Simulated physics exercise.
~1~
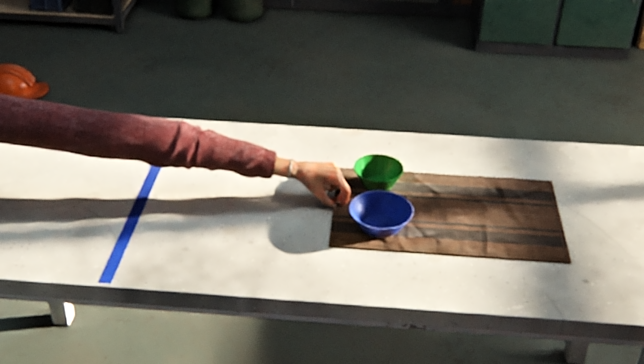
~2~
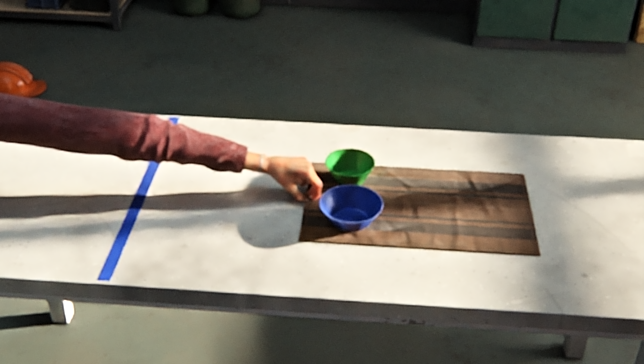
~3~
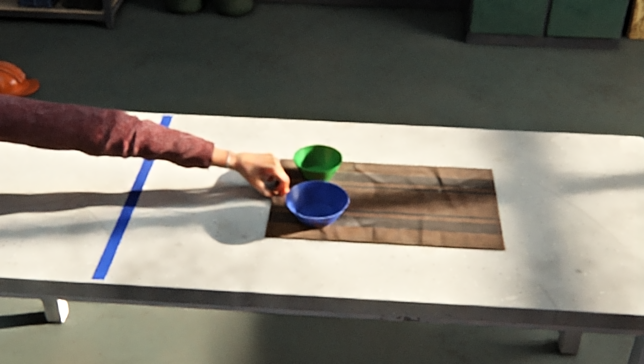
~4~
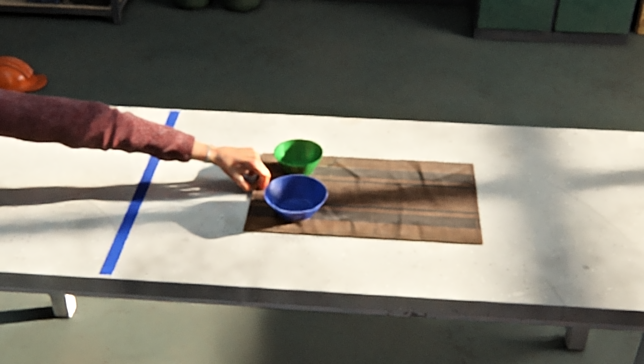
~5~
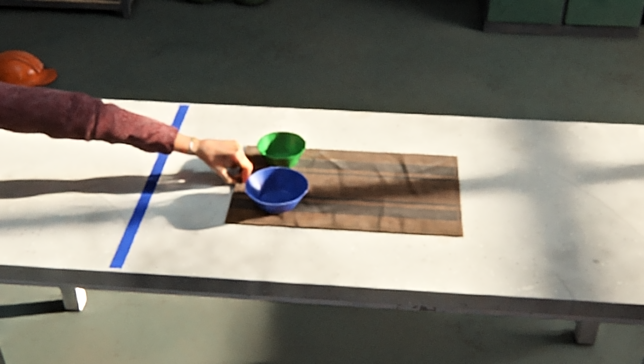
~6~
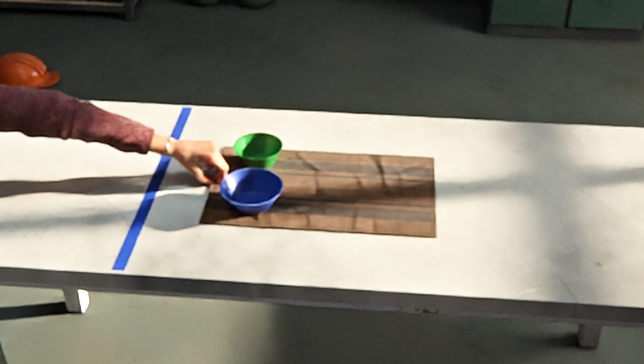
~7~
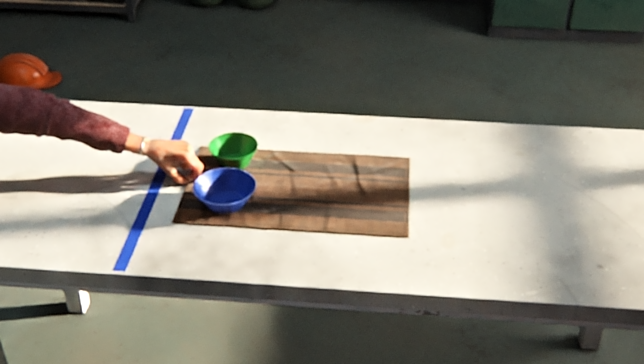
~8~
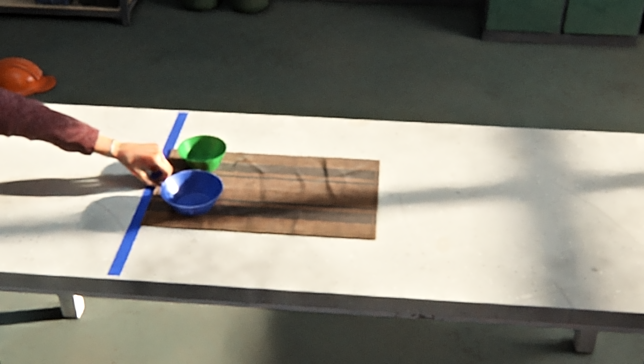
A hand pulling a brown place mat carrying green and blue bowls leftward across a white table until its edge reaches blue tape.
